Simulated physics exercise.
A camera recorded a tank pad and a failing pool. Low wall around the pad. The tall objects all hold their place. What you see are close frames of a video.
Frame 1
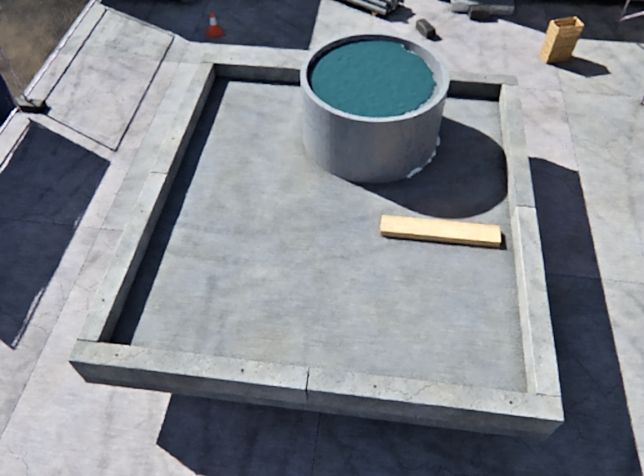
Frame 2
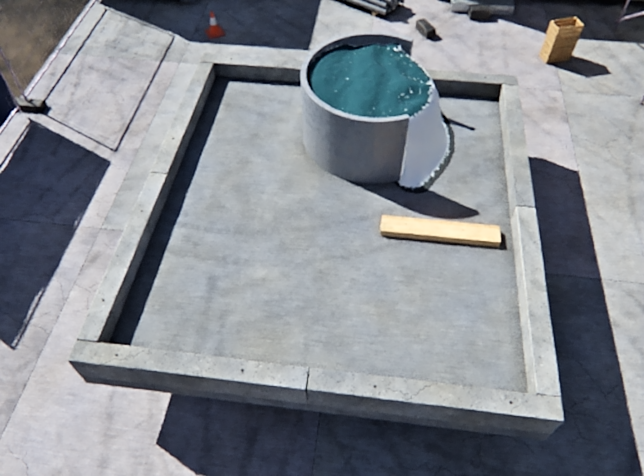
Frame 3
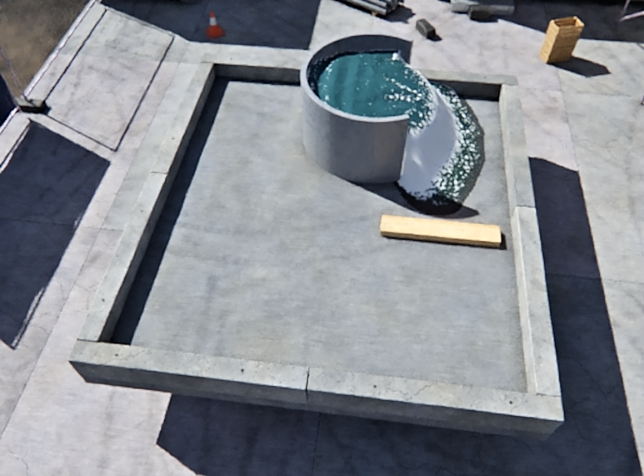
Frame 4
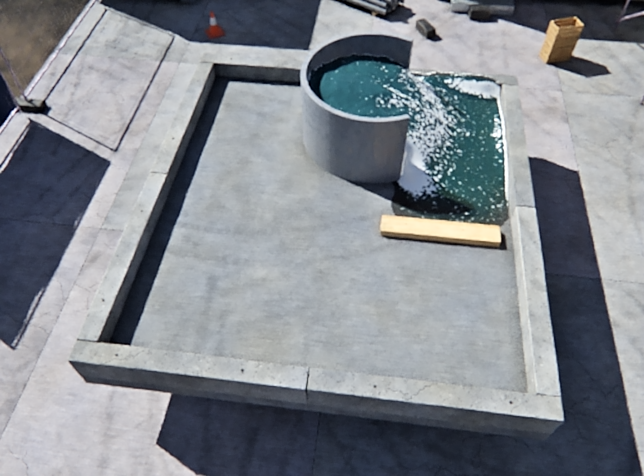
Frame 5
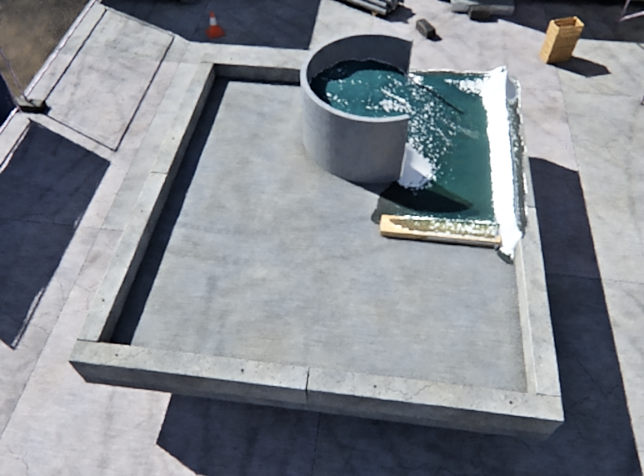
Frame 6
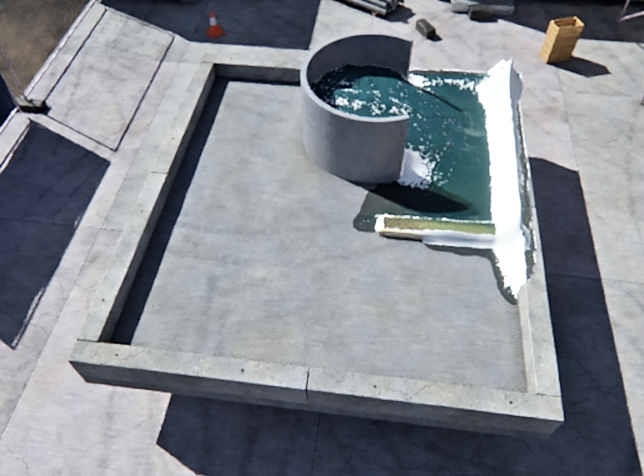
On a walled concrete pad, the right side of a round grey tank opened and green water poured out, spread to the right-hand wall, then foamed white along it and around a wooden beam.
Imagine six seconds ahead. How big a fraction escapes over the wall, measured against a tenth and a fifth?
Looks like the wall lets out beyond a fifth of it.
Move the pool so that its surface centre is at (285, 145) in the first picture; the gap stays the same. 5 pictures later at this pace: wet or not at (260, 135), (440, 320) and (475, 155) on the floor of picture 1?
First spot spared, second spot submerged, third spot submerged.
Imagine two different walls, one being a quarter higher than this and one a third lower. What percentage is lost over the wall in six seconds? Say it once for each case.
About 20 per cent, then about 52 per cent.
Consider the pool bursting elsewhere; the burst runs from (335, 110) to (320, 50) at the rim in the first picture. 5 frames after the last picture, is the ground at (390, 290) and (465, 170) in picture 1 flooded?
Going through them in order gives still bare, still bare.
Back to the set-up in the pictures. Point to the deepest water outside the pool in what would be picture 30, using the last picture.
About at (107, 352).
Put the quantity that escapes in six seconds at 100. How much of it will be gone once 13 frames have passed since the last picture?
Note - share reached: 100 %.
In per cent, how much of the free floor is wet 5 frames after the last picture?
Close to 35 in a hundred, I think.
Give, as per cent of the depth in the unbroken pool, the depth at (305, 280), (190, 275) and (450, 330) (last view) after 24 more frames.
I'd say around 4 per cent, then 6 per cent, then 10 per cent.
A moment on, water covers 30 % of the floor; the low wall has let 8 % over.
Next, water covers 35 % of the floor; the low wall has let 18 % over.
Then, water covers 55 % of the floor; the low wall has let 29 % over.
Later, water covers 80 % of the floor; the low wall has let 30 % over.
In the end, water covers 80 % of the floor; the low wall has let 30 % over.
